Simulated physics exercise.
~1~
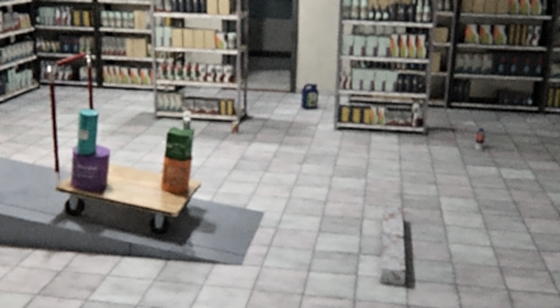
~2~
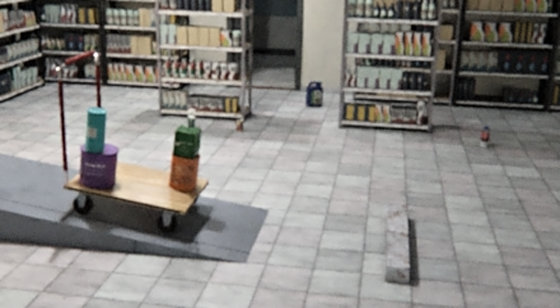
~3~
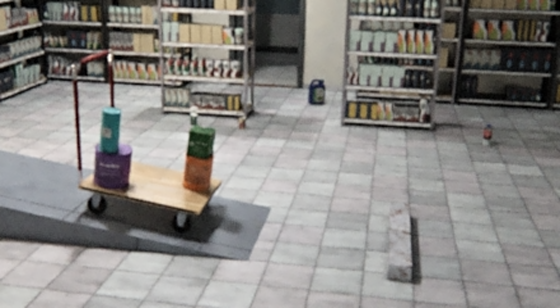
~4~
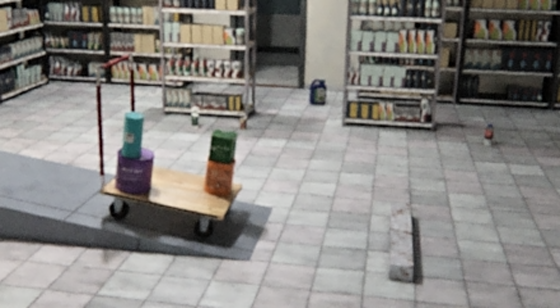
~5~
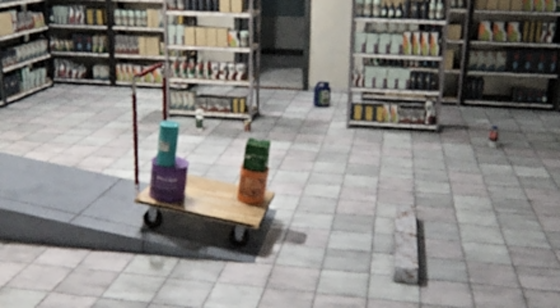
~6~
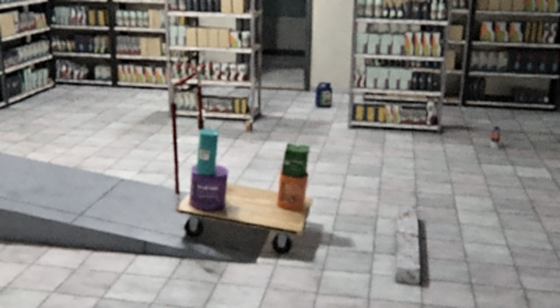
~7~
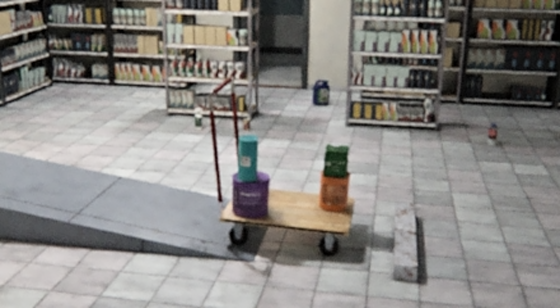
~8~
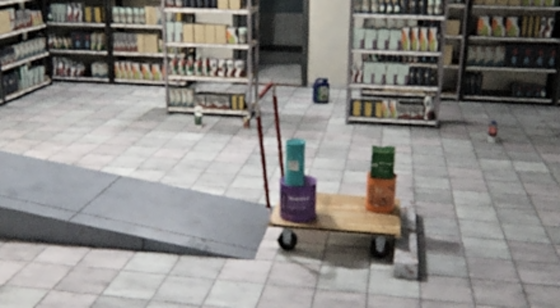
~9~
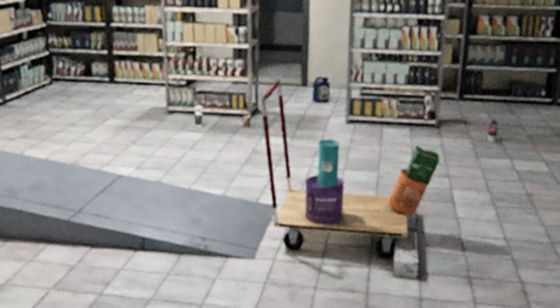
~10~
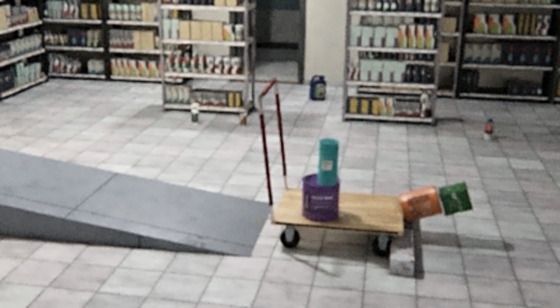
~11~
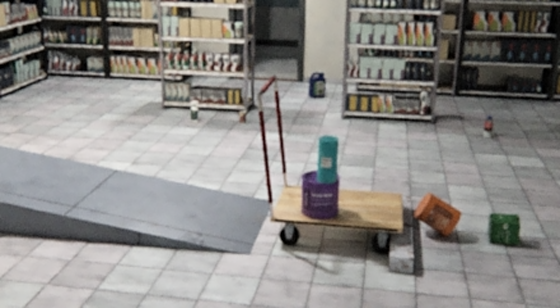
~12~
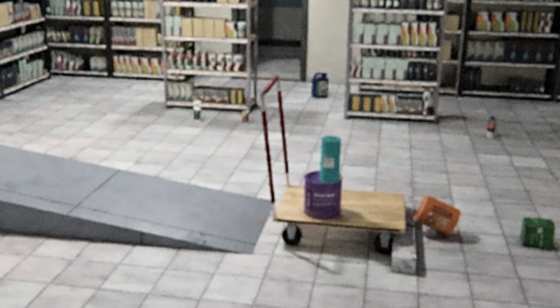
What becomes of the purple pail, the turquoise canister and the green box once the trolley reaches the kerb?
The purple pail and the turquoise canister stay standing on the trolley, while the green box topples off the front and ends up on the floor.
